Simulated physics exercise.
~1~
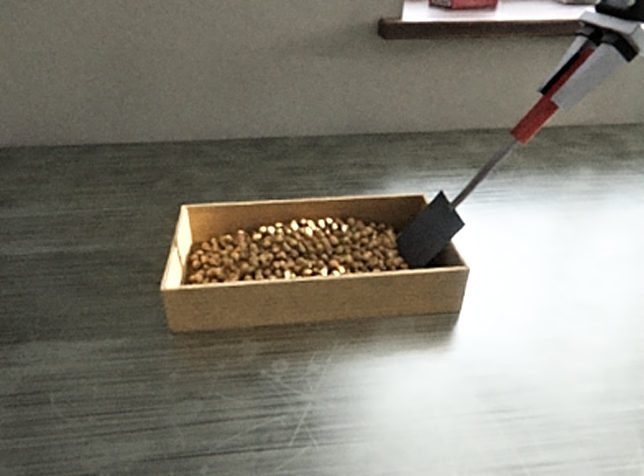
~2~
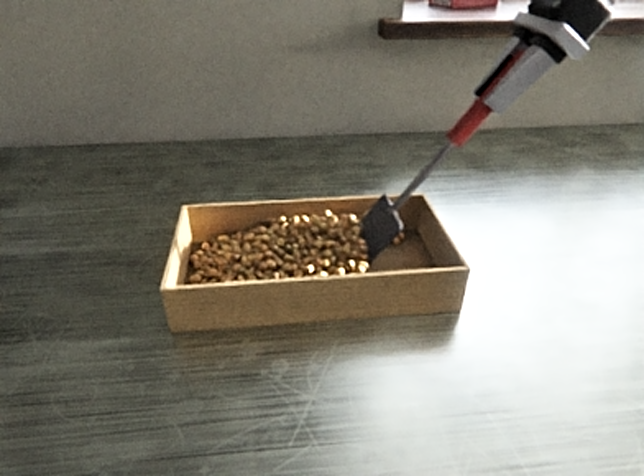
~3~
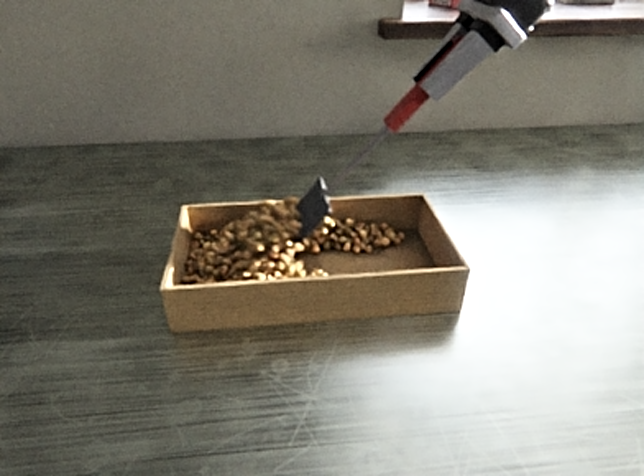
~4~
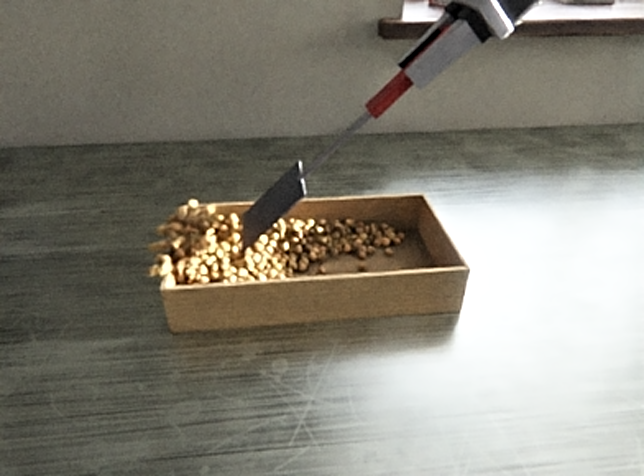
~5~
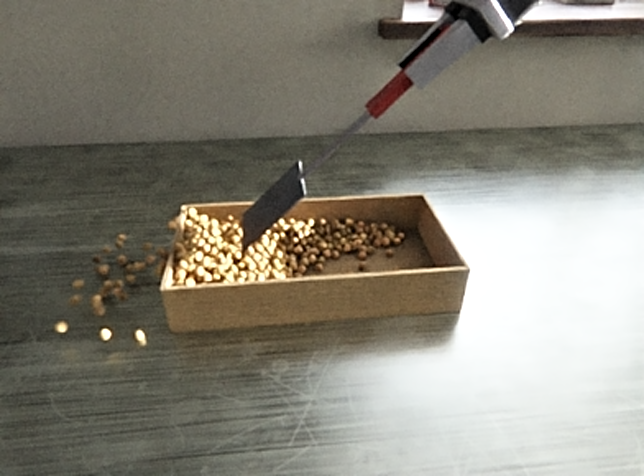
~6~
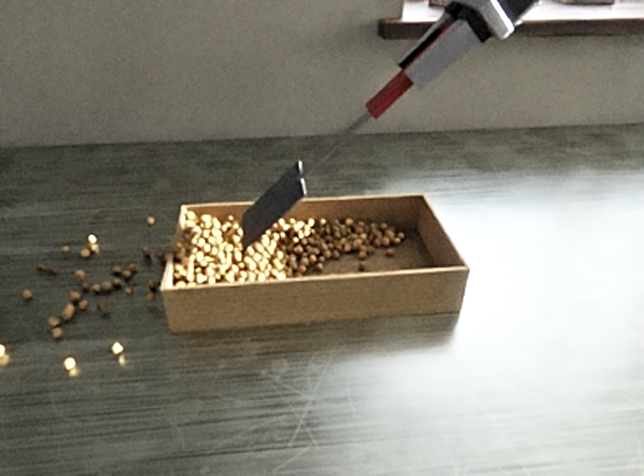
At the start, a robotic arm holds a dark-bladed spatula at the right end of a shallow wooden tray filled with dried chickpeas. The blade sweeps left through the tray, pushing the chickpeas ahead of it and baring part of the floor behind. As the heap piles up at the left, some chickpeas trail back along the far side. The spatula then rises a little and tilts, stopping left of the middle, while chickpeas surge over the left end. A small share scatters across the dark table, and most remain in the tray beside the still blade.
